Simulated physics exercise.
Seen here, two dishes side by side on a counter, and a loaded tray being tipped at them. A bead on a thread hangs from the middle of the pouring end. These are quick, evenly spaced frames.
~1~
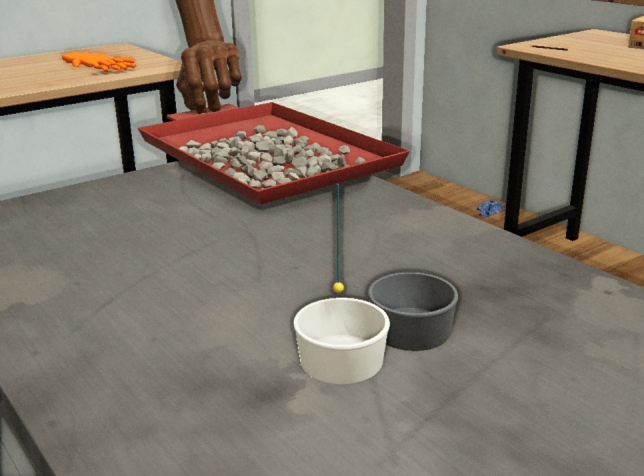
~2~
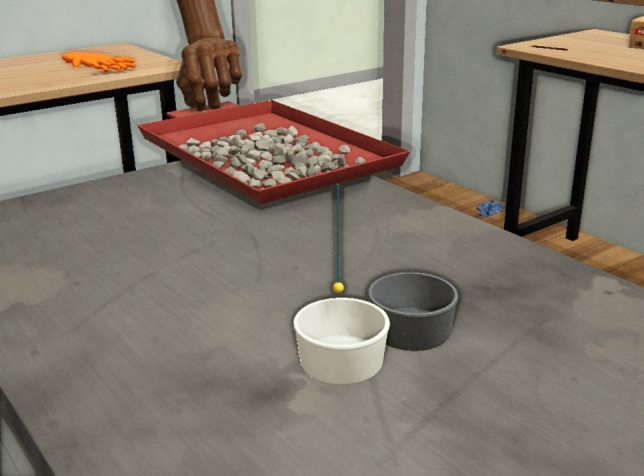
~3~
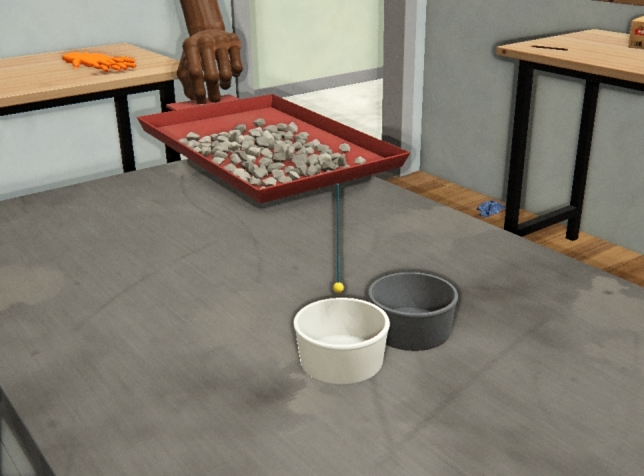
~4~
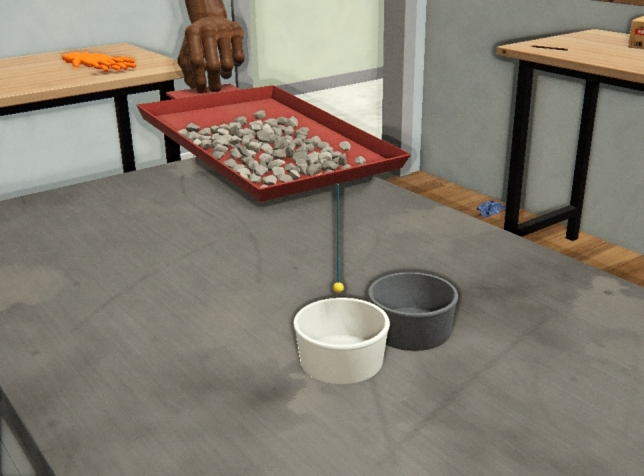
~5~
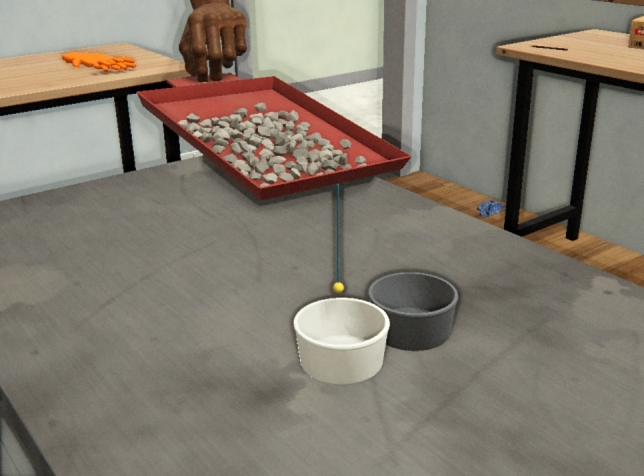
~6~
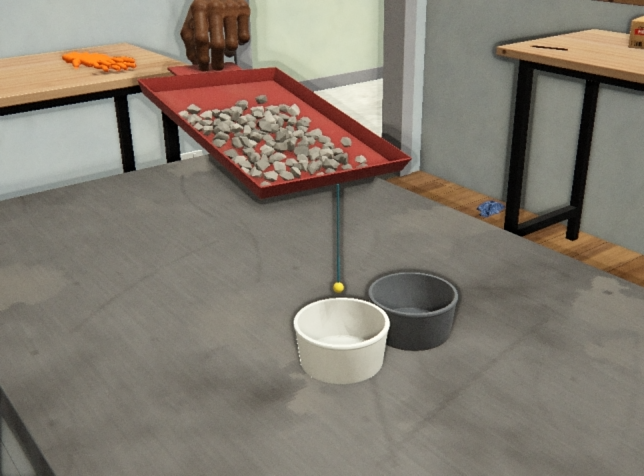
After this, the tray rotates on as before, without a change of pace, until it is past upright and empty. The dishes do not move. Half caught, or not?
Caught overall: The larger part.
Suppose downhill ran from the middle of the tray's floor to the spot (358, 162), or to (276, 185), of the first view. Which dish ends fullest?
At the first place the right-hand dish, at the second the left-hand dish.
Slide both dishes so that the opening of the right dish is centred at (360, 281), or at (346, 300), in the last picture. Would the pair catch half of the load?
First below a half, then not half.
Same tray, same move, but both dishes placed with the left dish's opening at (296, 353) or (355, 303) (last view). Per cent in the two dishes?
First some 40, then 60 per cent.
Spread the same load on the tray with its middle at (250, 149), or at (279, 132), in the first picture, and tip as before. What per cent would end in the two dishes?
Near 80 % and 90 %.
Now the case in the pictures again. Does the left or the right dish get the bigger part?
More ends in the right one.
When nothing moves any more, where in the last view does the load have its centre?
At about (411, 327).
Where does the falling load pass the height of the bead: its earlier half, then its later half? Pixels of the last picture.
At about (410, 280), then at (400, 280).
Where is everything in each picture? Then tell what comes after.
In the first frame, corners of the pouring end (260, 188) and (402, 151), level; middle of the load (266, 157), bits of gravel; left dish (370, 357); right dish (442, 325); bead on its thread (338, 288).
In the second frame, corners of the pouring end (260, 188) and (403, 151), level; middle of the load (266, 156).
In the third frame, corners of the pouring end (260, 187) and (403, 152), tipped barely, lowest at the right corner; middle of the load (266, 152).
In the fourth frame, corners of the pouring end (261, 186) and (404, 153), tipped a little, lowest at the right corner; middle of the load (266, 148).
In the fifth frame, corners of the pouring end (262, 184) and (404, 155), tipped a little, lowest at the right corner; middle of the load (267, 143).
In the sixth frame, corners of the pouring end (263, 183) and (405, 157), tipped a little, lowest at the right corner; middle of the load (268, 138); left dish (370, 357); right dish (442, 325).
Just after the last frame, tray tipped steeply; almost all on the tray; just a few in the right dish; about a tenth in the air.
A moment on, tray tipped right over; about a tenth on the tray; about a tenth in the left dish; roughly a third in the right dish; about a tenth outside both; roughly a quarter in the air.
Further on, tray tipped past a quarter turn; roughly a quarter in the left dish; roughly two thirds in the right dish; roughly a quarter outside both.
When it is over, tray tipped past a quarter turn; roughly a quarter in the left dish; roughly two thirds in the right dish; roughly a quarter outside both.
